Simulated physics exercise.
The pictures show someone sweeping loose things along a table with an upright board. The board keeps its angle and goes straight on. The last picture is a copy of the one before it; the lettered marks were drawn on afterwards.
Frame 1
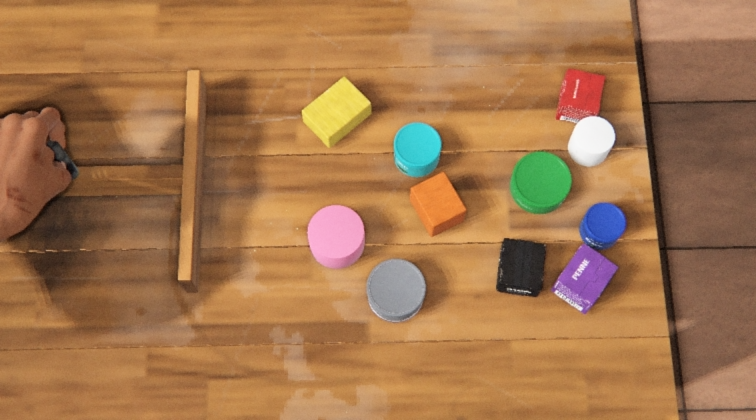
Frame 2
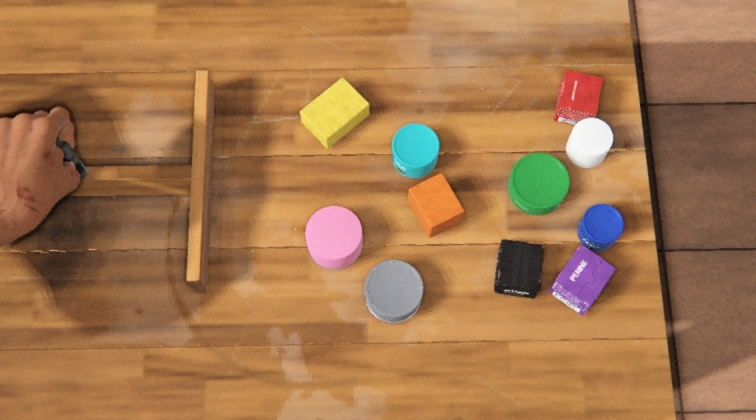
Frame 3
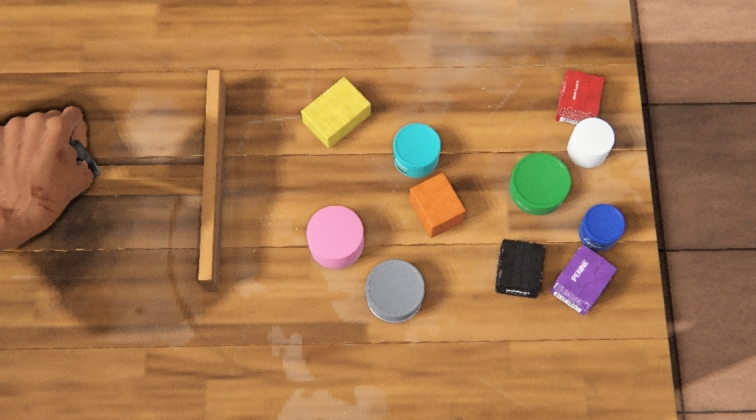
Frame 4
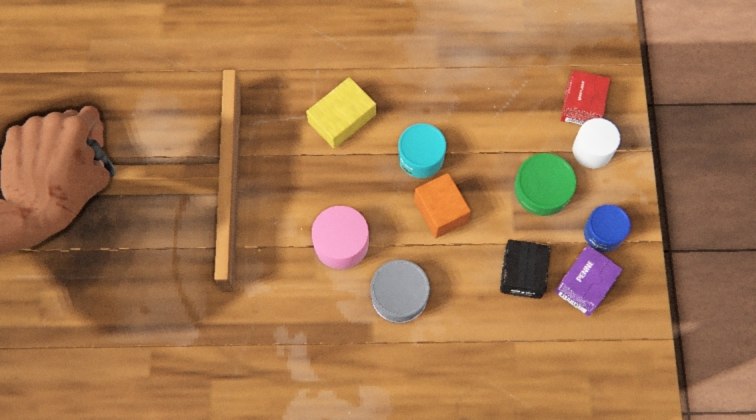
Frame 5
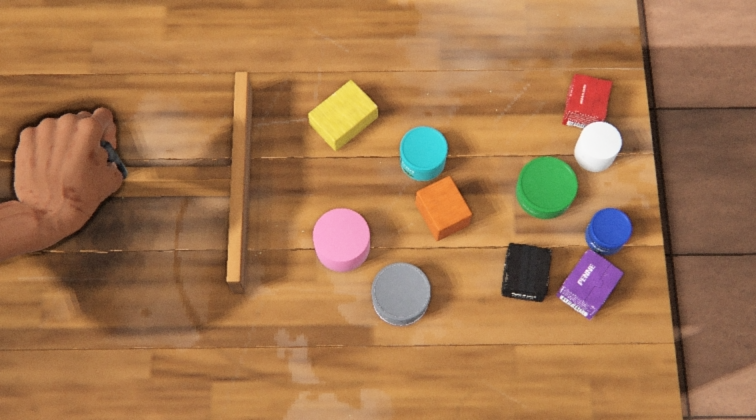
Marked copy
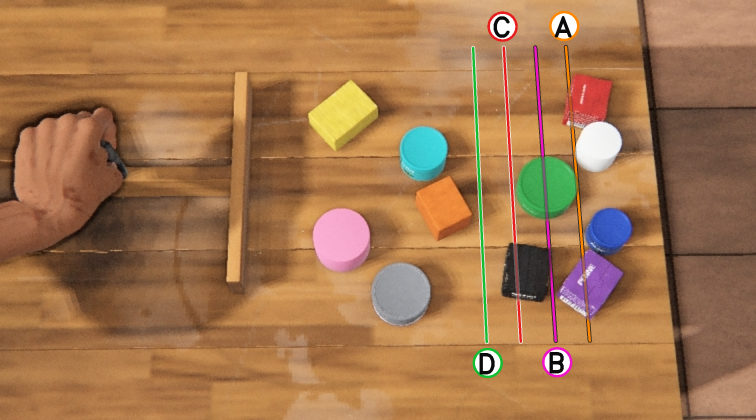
A hand slides an upright wooden board slightly right toward colourful blocks and round tubs.
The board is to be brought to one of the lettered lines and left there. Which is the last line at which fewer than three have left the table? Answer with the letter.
Line A.
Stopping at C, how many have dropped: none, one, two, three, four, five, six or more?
By then, none.
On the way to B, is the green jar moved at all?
By then, yes.
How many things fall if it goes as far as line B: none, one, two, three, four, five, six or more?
In all, none.
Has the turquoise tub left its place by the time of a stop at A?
By then, yes.
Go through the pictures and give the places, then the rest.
Grey tin (396, 291); white tin (591, 142); green jar (540, 183), in the first picture.
Board (198, 171); blue tub (600, 228), in the second picture.
Board (210, 171); pink pot (335, 238), in the third picture.
Board (226, 171); yellow block (342, 113), in the fourth picture.
Board (238, 173); red packet (587, 103); black box (527, 273); grey tin (401, 295), in the fifth picture.
On the marked copy, A at (577, 186); B at (545, 187); C at (512, 187); D at (480, 187).
Taking A. A third of the way, board (360, 171); yellow block (400, 108); pink pot (396, 239).
Two thirds of the way, board (483, 170); purple packet (601, 292); green jar (563, 188).
When it is over, board (580, 169); green jar (656, 189); blue tub (660, 236); none fallen.
As for the rest, B is within the limit but short; C is within the limit but short; D is within the limit but short.
